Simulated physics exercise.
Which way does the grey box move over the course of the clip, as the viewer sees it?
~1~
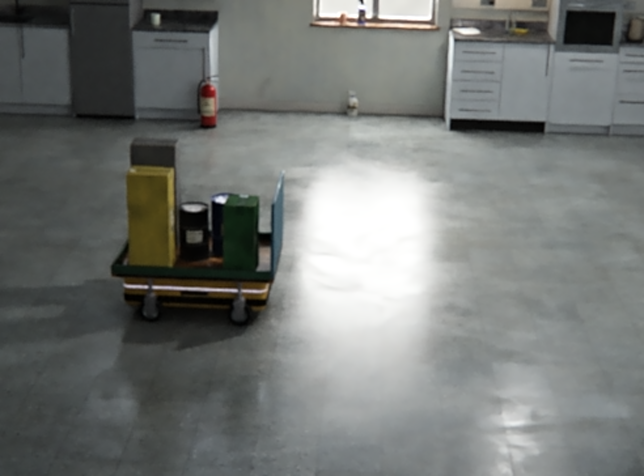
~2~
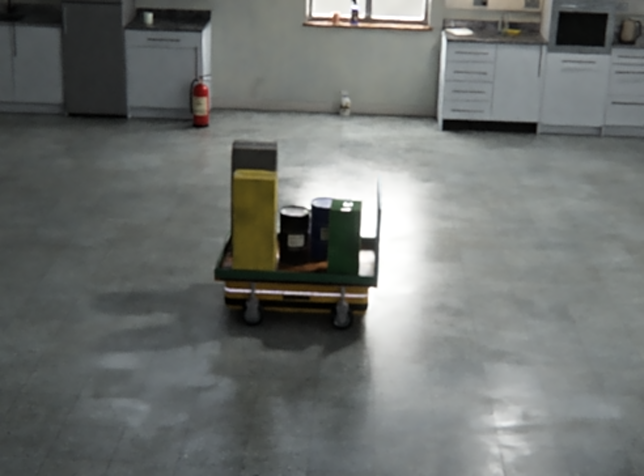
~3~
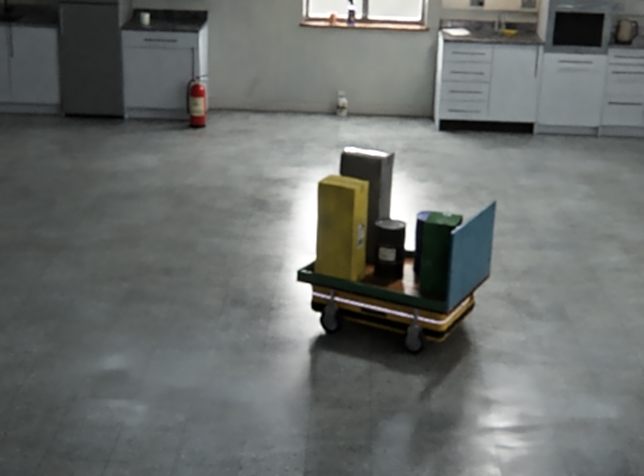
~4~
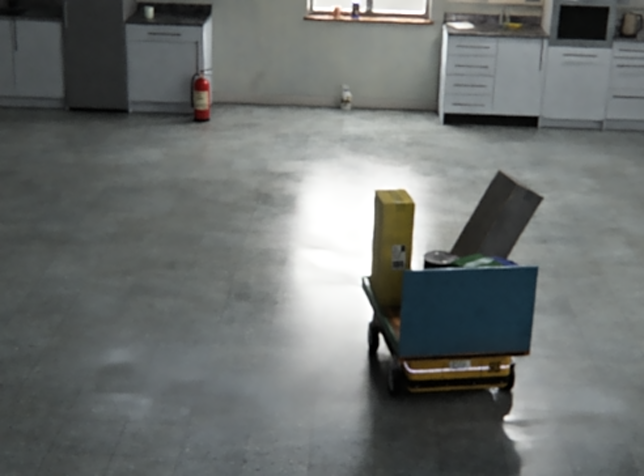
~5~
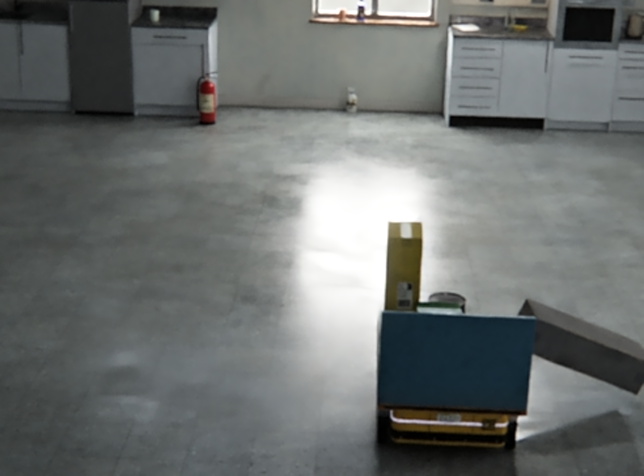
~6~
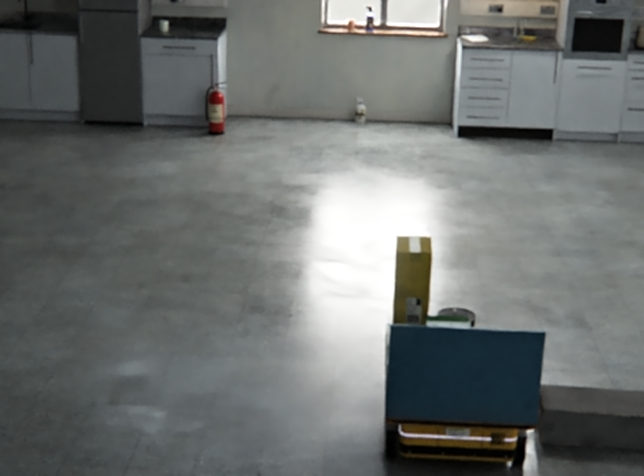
The grey box moves to the right, first riding on the cart and then tipping off that side of it onto the floor.
